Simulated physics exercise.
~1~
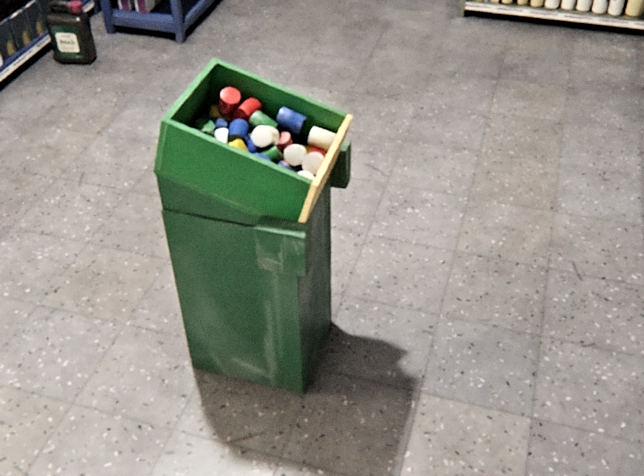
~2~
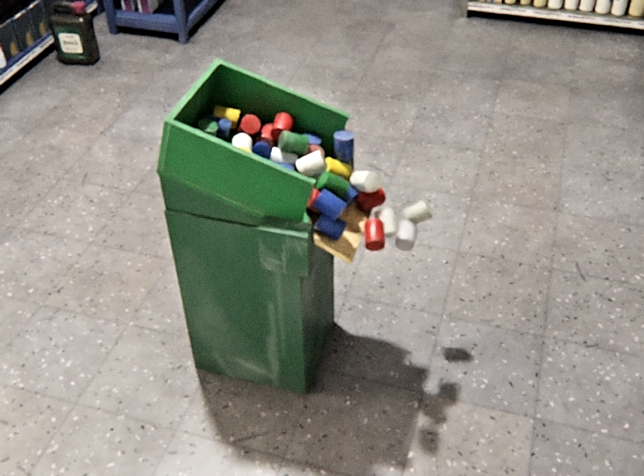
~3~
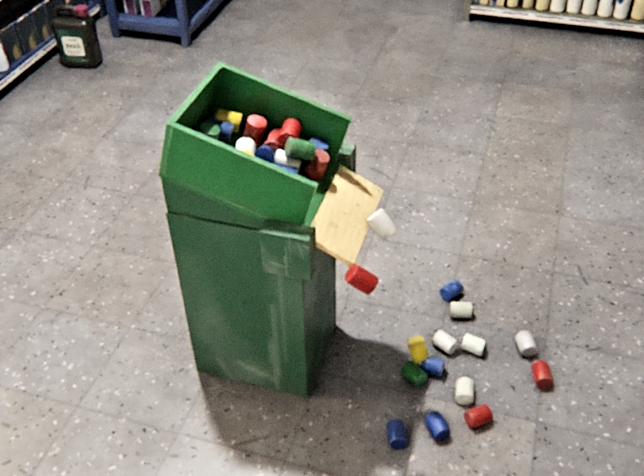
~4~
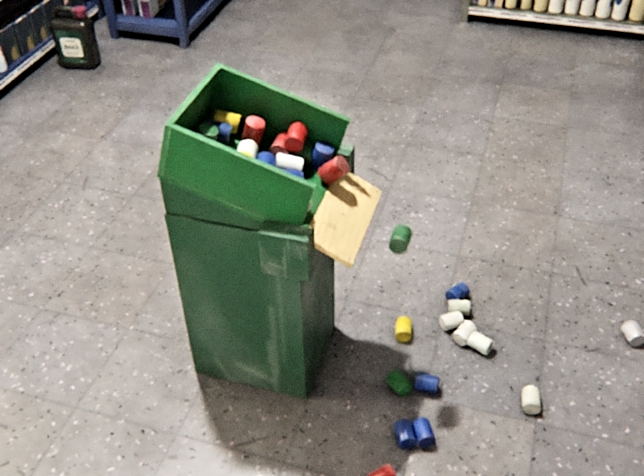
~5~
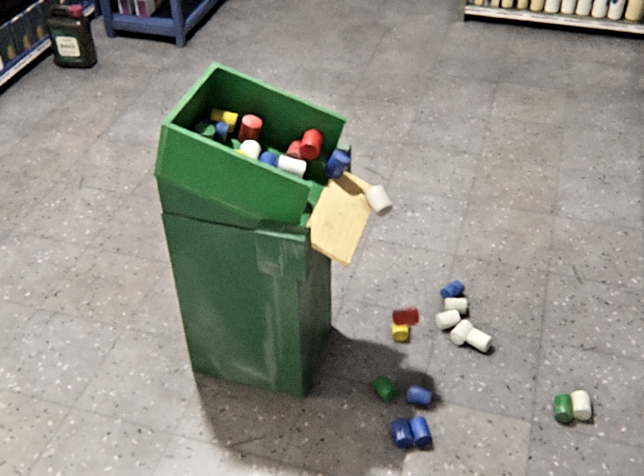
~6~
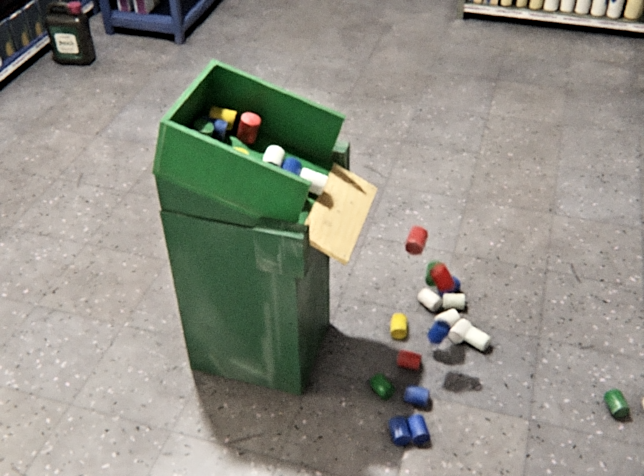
A green bin's front flap drops open and many colourful jars tumble onto the floor.
